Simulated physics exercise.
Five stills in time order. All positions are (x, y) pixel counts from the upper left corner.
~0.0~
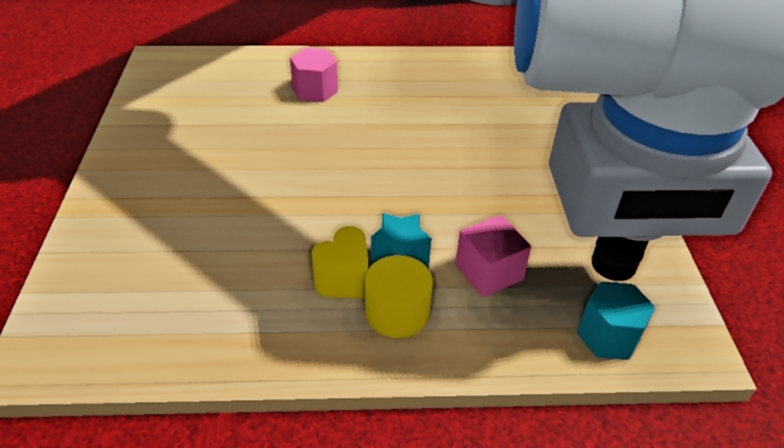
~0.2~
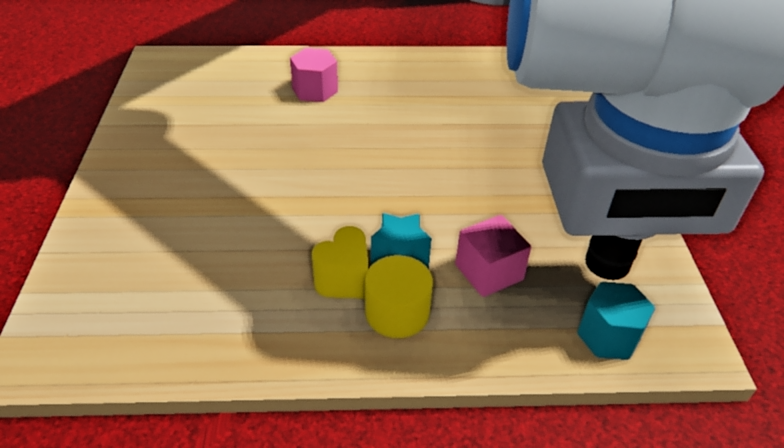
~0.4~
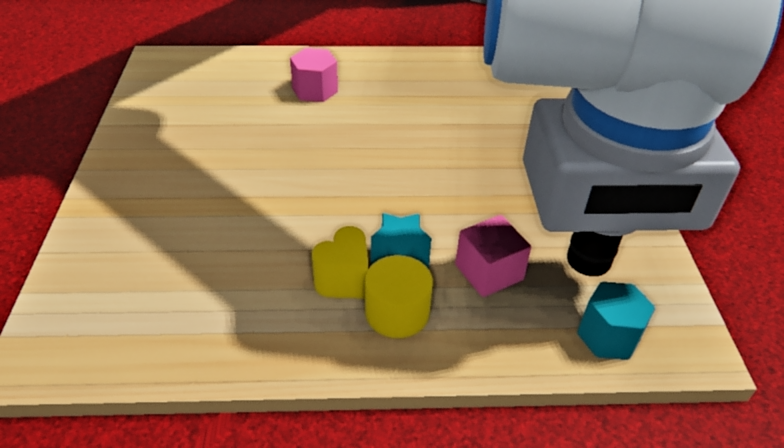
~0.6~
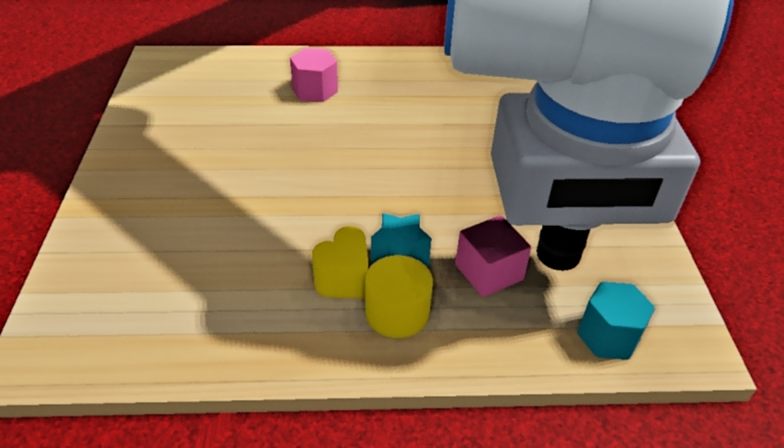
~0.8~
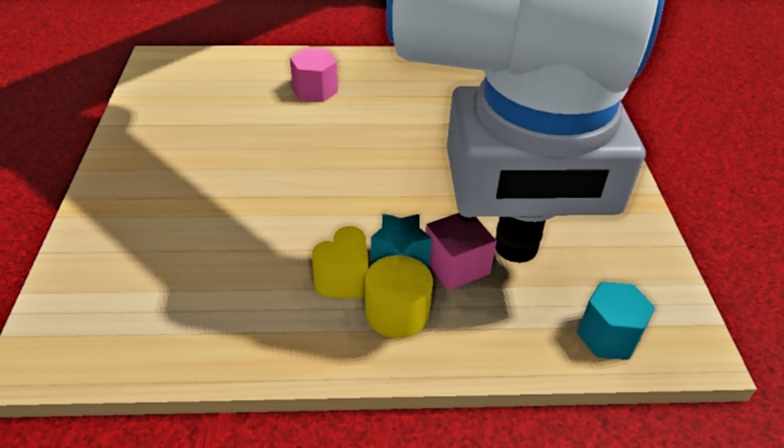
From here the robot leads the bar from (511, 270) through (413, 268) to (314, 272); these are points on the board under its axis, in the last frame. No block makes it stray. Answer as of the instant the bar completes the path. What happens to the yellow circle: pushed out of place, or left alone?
Its place stays the same.
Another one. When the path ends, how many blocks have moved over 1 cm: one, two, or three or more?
Three or more.
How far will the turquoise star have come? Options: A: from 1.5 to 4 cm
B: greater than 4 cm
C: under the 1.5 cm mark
Option B.
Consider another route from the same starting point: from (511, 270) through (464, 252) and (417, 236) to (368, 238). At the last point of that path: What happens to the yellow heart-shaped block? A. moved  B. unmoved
My answer is option A.
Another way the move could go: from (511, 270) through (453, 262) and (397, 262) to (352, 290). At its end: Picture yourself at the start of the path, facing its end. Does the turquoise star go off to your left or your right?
Facing from start to end, it will go to the right.
The first path, step by step. One third of the way, bar at (448, 246); yellow heart-shaped block at (324, 246), turned 45° anticlockwise; turquoise star at (343, 214); pink square at (400, 219), turned 30° clockwise.
Two thirds of the way, bar at (380, 246); yellow heart-shaped block at (324, 246), turned 45° anticlockwise; turquoise star at (307, 199), turned 60° anticlockwise; pink square at (359, 204), turned 95° clockwise.
At the end, bar at (312, 250); yellow heart-shaped block at (268, 256), turned 40° anticlockwise; yellow circle unmoved; turquoise star at (303, 197), turned 60° anticlockwise; pink square at (354, 202), turned 110° clockwise.
